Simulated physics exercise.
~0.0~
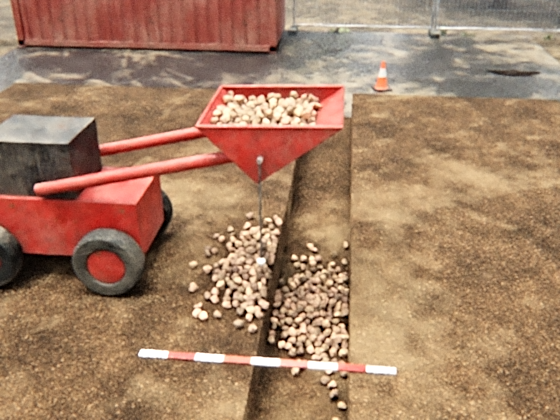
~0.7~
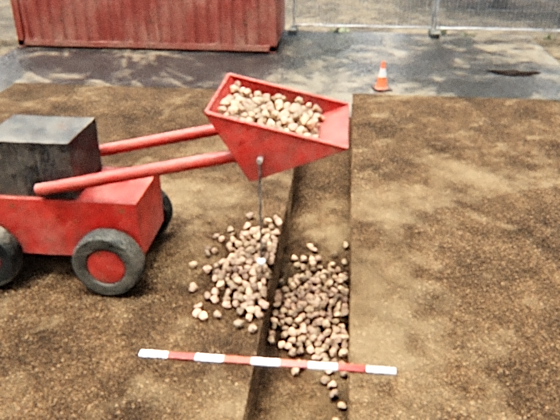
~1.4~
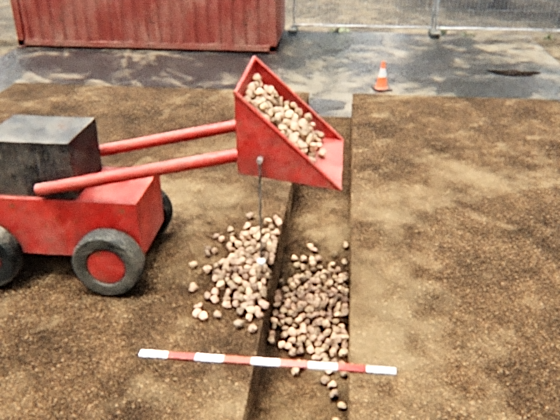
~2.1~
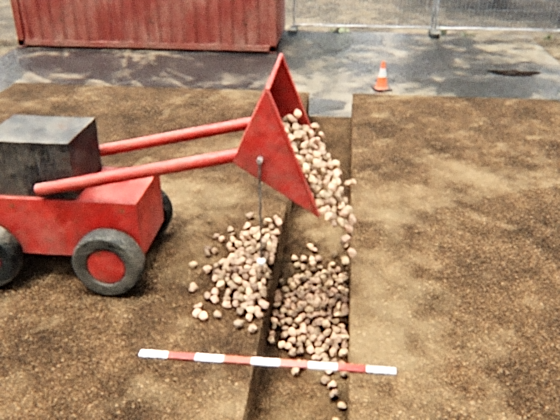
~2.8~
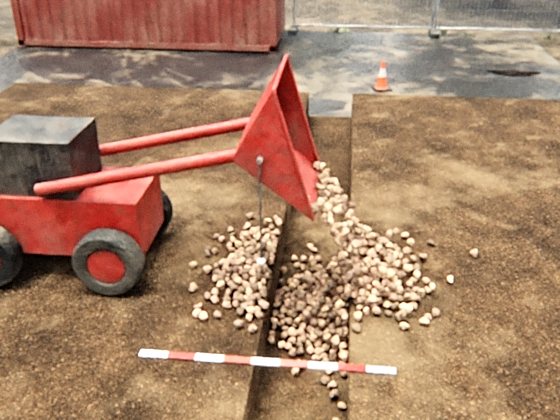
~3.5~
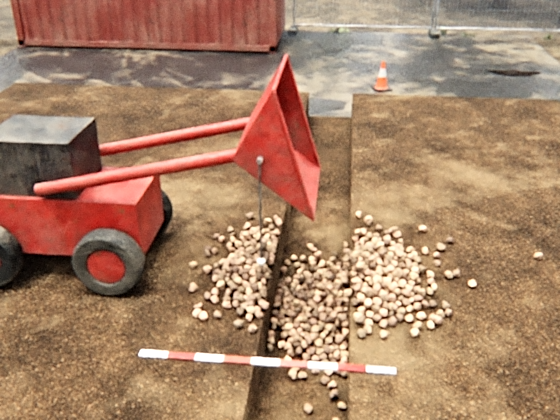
On a patch of brown soil crossed by a trench, a red loader tips its raised bucket to the right, pouring pale stones beside an earlier heap. They spill into the trench and onto its far side, where many come to rest as the emptied bucket hangs still.
